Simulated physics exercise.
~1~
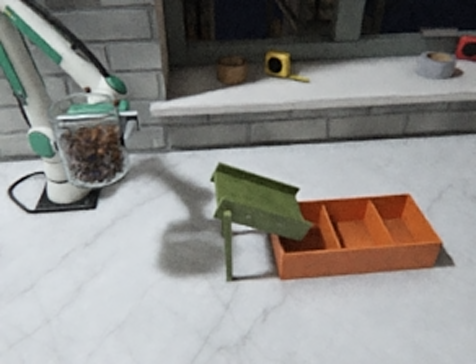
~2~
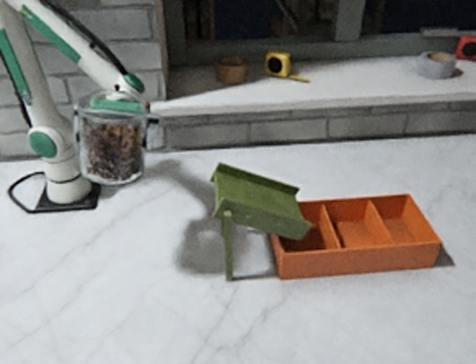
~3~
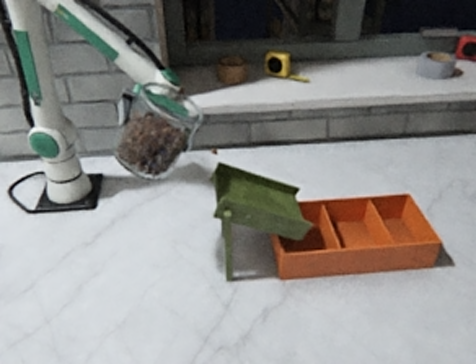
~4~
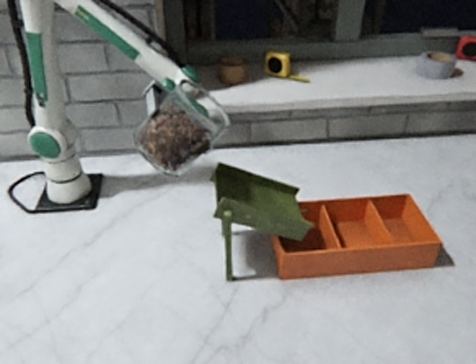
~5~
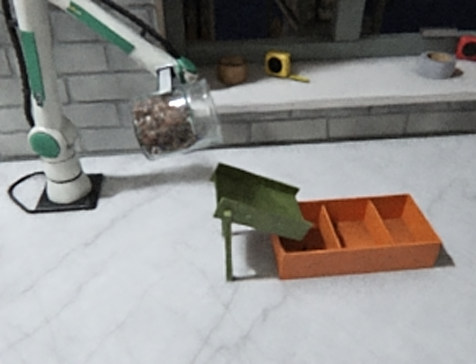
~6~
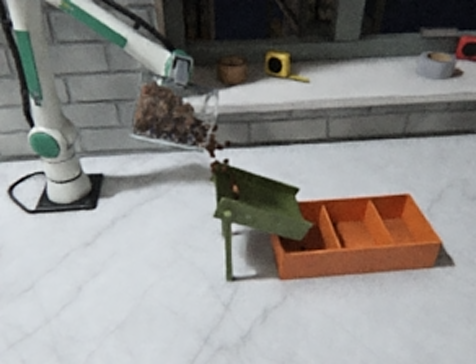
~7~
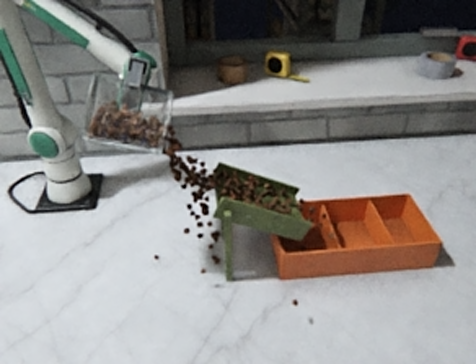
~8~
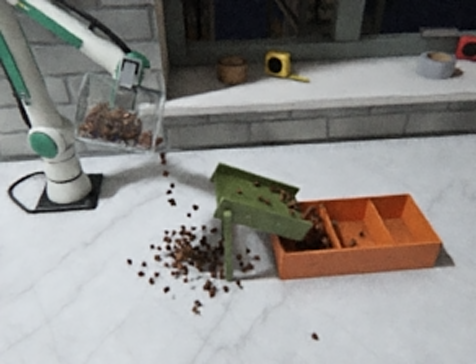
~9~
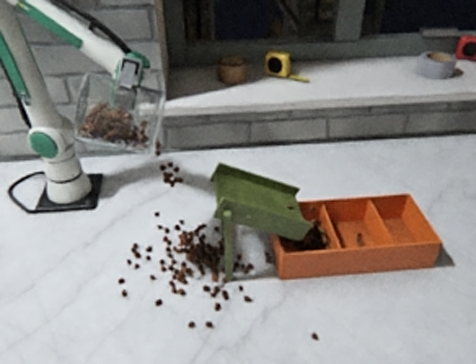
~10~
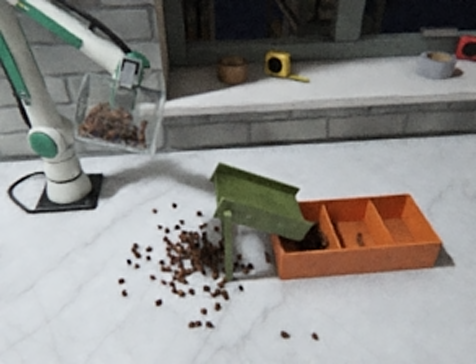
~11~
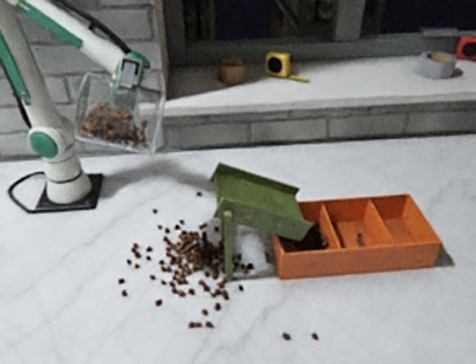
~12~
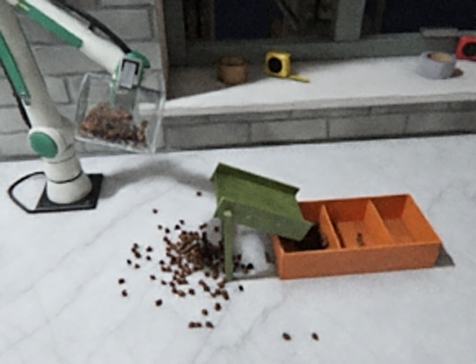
Robot arm tipping a clear beaker of brown pellets over a green chute, some reaching the orange divided box, many scattering on the table.
